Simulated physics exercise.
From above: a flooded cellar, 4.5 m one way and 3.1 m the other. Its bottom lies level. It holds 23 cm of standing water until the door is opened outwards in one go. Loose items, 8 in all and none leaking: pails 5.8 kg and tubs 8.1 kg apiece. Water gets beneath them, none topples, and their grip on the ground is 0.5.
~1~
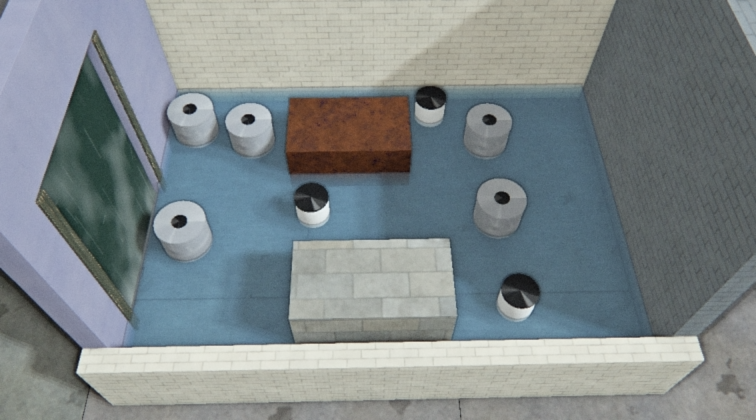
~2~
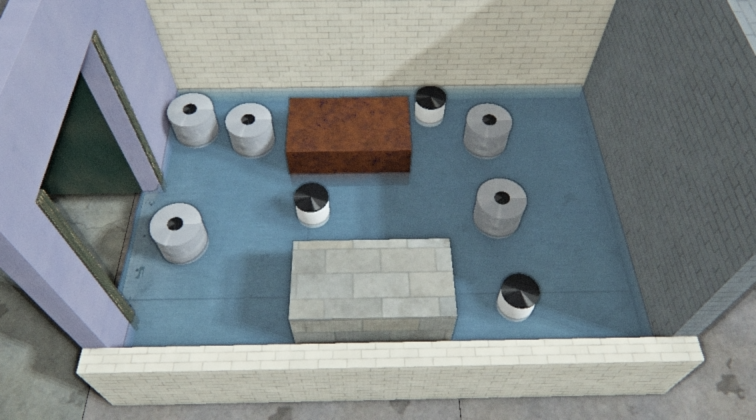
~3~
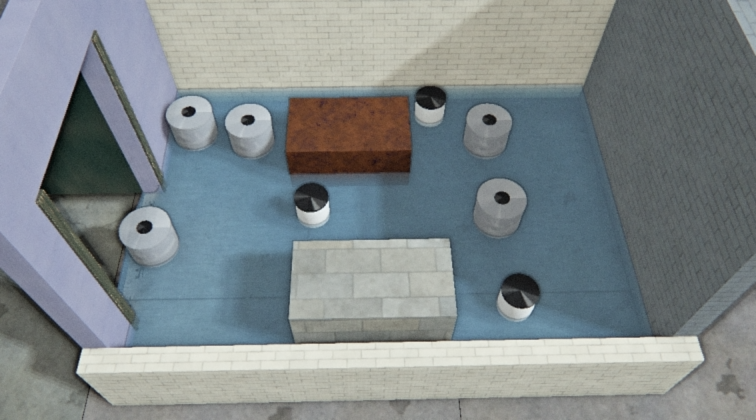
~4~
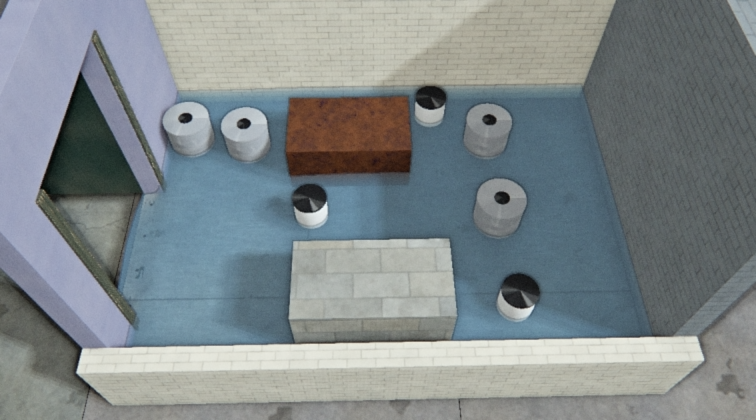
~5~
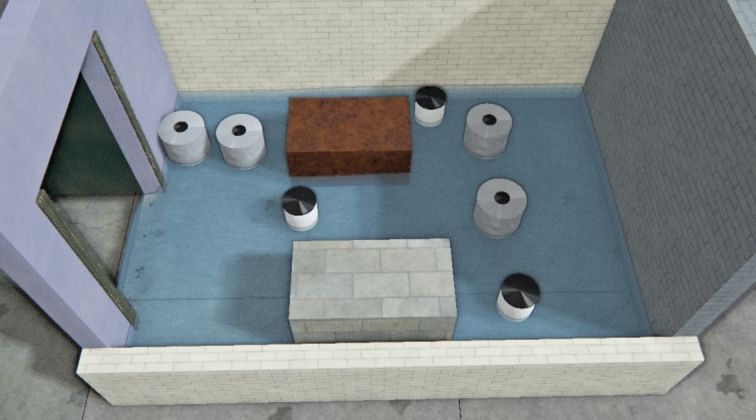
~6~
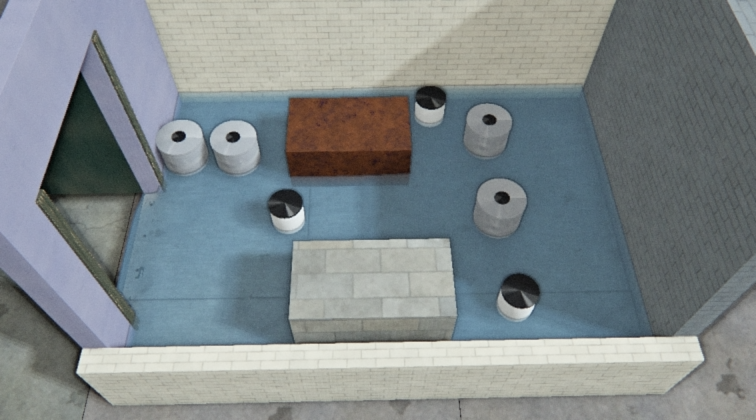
The clip shows a flooded room with a green door opening in the left wall; the nearest grey container drifts left out through the gap, then two others and a black-topped one shift slightly, while the rest stay put.
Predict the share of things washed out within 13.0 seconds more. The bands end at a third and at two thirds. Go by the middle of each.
Share: Two thirds or more.
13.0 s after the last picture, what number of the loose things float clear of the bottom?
I count 2.
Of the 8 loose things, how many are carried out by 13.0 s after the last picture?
That makes 6.
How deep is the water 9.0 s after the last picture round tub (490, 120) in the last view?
About 12 cm.
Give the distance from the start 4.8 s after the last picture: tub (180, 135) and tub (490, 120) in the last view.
In that order: Washed out, 60 cm.
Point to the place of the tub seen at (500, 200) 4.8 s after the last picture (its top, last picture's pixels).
Around (317, 210).
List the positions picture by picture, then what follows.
A tub at (190, 109), afloat; a pail at (311, 197), afloat; about 2760 L in view; 0 of 8 have shifted, in the first picture.
A tub at (190, 110), afloat; a pail at (311, 197), afloat; 23 cm deep round most things; 0 of 8 have shifted, in the second picture.
A tub at (189, 112) floats; a pail at (311, 197), afloat; about 2670 L in view; 1 of 8 have shifted, in the third picture.
A tub at (186, 118) floats, 10 cm from its start; a pail at (309, 198) floats; about 2610 L in view; 3 of 8 have shifted, in the fourth picture.
A tub at (181, 127), afloat, 21 cm from its start; a pail at (299, 200) floats, 11 cm from its start; 21 cm deep round most things; 4 of 8 have shifted, in the fifth picture.
A tub at (179, 137) floats, 33 cm from its start; a pail at (285, 203) floats, 24 cm from its start; about 2480 L in view; 4 of 8 have shifted, in the sixth picture.
Then, 1.0 s after the last picture 1 of 8 are out; 7 afloat.
Then, 4.8 s after the last picture 4 of 8 are out; 4 afloat.
Then, 9.0 s after the last picture 5 of 8 are out; 3 afloat.
Then, 13.0 s after the last picture 6 of 8 are out; 2 afloat.
